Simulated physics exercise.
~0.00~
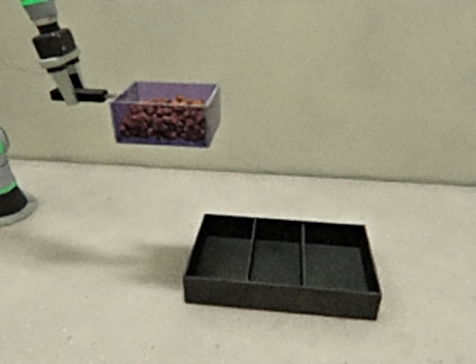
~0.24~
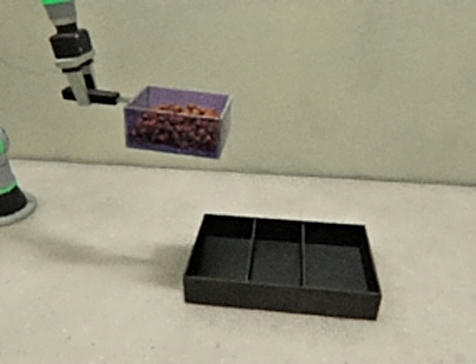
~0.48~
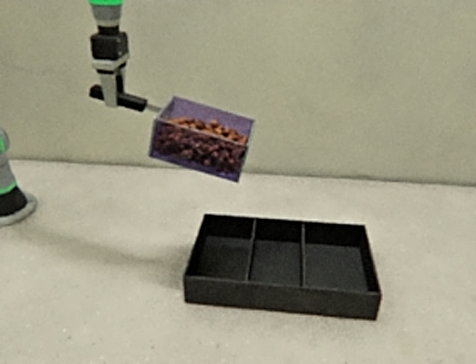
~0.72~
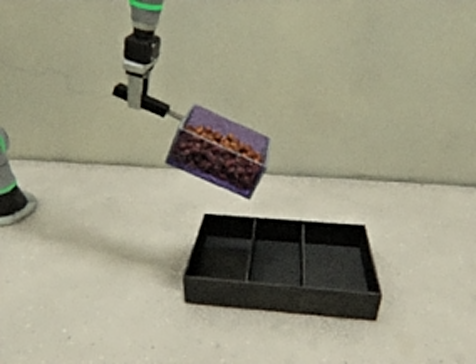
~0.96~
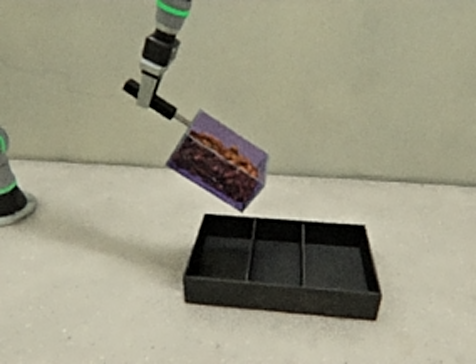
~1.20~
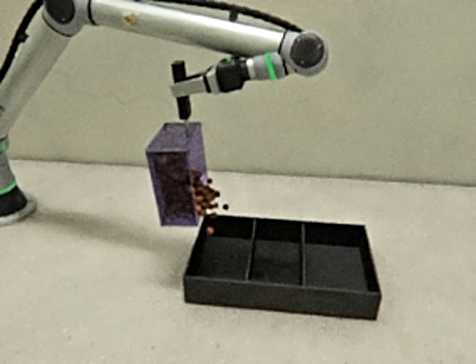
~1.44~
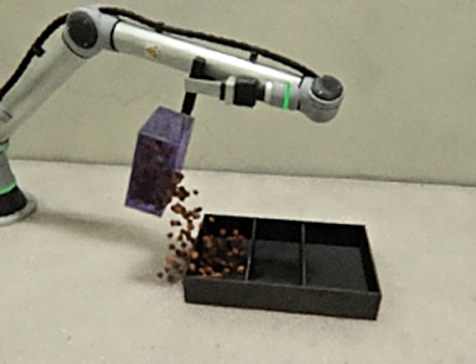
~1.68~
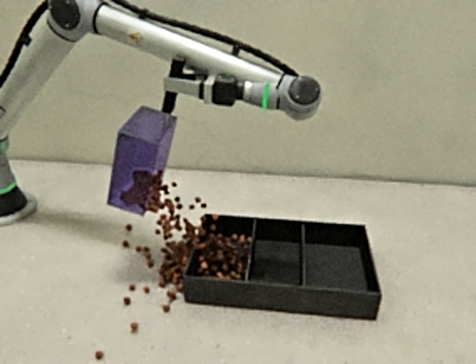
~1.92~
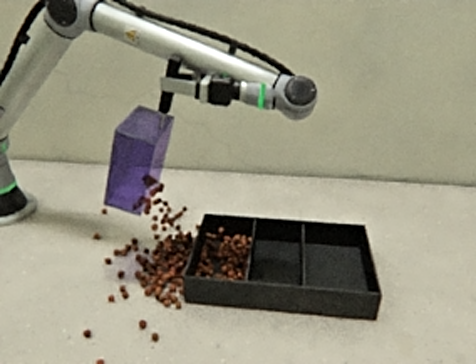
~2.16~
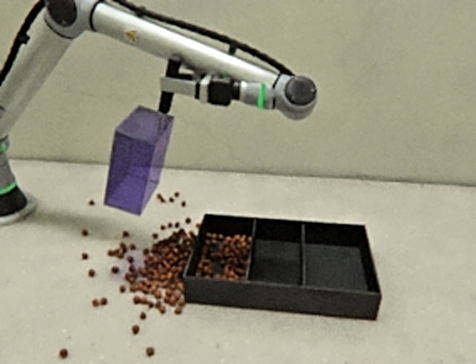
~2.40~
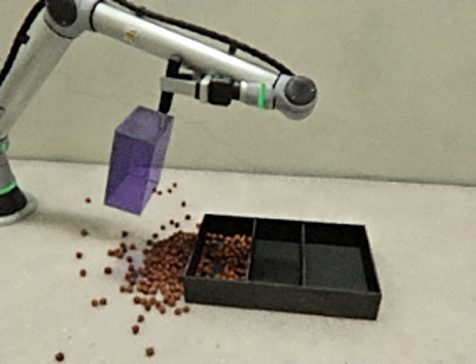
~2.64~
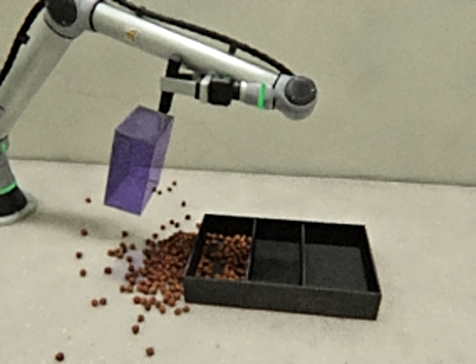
A robot arm carried a see-through purple box of hazelnuts toward a black divided tray, tipped it past upright and drew back left while pouring, so some nuts filled the tray's left section but most ended up scattered on the table beside it.
